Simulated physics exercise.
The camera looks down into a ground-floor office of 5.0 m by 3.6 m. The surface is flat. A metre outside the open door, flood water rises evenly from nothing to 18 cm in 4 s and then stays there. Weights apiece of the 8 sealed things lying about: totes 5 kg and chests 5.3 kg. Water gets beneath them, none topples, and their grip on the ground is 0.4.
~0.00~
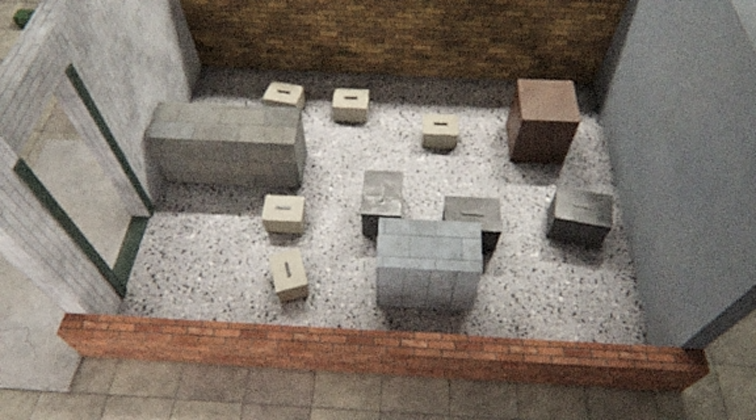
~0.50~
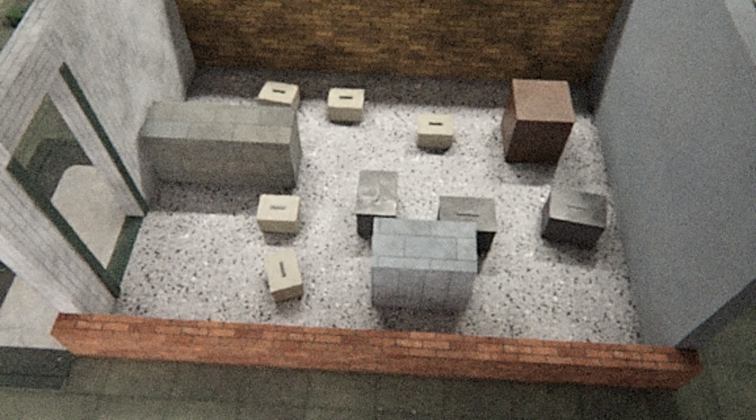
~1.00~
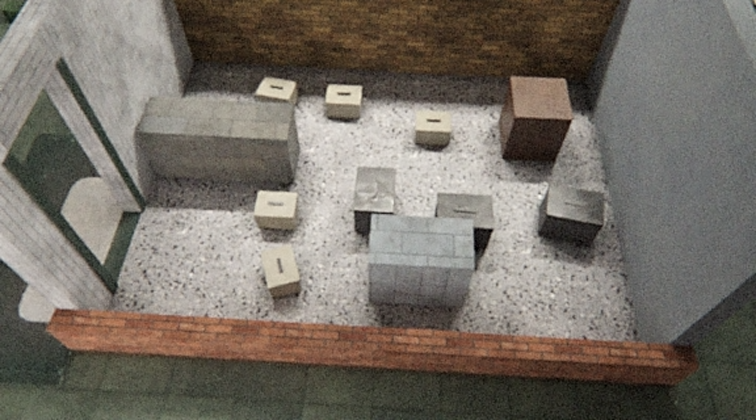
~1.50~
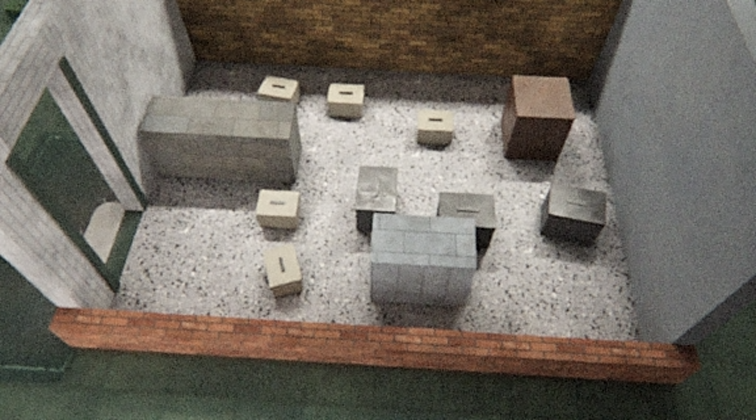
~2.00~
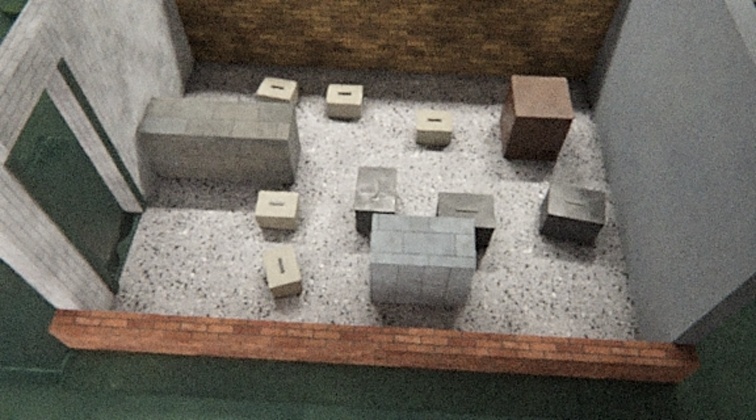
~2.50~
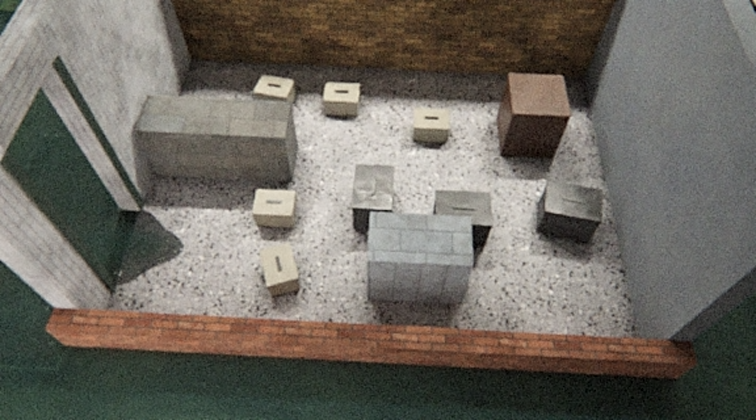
Dark water spreading across the ground outside a walled room, then edging through the open doorway at left as scattered boxes stay still.
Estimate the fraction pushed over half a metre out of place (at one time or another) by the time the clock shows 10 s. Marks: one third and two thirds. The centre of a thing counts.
Share: From one to two thirds.
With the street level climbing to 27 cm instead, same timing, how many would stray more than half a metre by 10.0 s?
Then 5.
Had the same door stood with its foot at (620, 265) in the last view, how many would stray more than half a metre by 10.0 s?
Then 4.
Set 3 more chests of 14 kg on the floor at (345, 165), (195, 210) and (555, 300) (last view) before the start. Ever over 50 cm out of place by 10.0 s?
In turn: Short of it, more, under.
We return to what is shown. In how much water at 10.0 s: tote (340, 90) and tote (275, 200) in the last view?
About 1 and 7 cm.
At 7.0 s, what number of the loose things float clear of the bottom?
I count 2.
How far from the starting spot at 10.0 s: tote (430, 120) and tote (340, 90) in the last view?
In that order: 40 cm, 0 cm.
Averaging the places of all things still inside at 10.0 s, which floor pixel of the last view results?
Around (469, 173).
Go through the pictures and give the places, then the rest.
The first frame shows a tote at (441, 124) rests on the ground; a tote at (351, 98) rests on the ground; water covers 0.0 m2; 0 of 8 have shifted.
The second frame shows a tote at (436, 124), on the bottom; a tote at (346, 98) rests on the ground; 0.0 m2 under water; 0 of 8 have shifted.
The third frame shows a tote at (434, 121) rests on the ground; a tote at (344, 94) rests on the ground; 0.0 m2 under water; 0 of 8 have shifted.
The fourth frame shows a tote at (436, 120) rests on the ground; a tote at (346, 93) rests on the ground; 0.0 m2 under water; 0 of 8 have shifted.
The fifth frame shows a tote at (434, 121), on the bottom; a tote at (345, 94), on the bottom; water covers 0.0 m2; 0 of 8 have shifted.
The sixth frame shows a tote at (432, 118) rests on the ground; a tote at (342, 92) rests on the ground; water covers 0.3 m2; 0 of 8 have shifted.
After 3.5 s 0 of 8 are over 50 cm from their spots; 0 afloat.
After 4.5 s 0 of 8 are over 50 cm from their spots; 0 afloat.
After 7.0 s 4 of 8 are over 50 cm from their spots; 2 afloat.
After 10.0 s 4 of 8 are over 50 cm from their spots, and 4 have been at some point; 5 afloat.
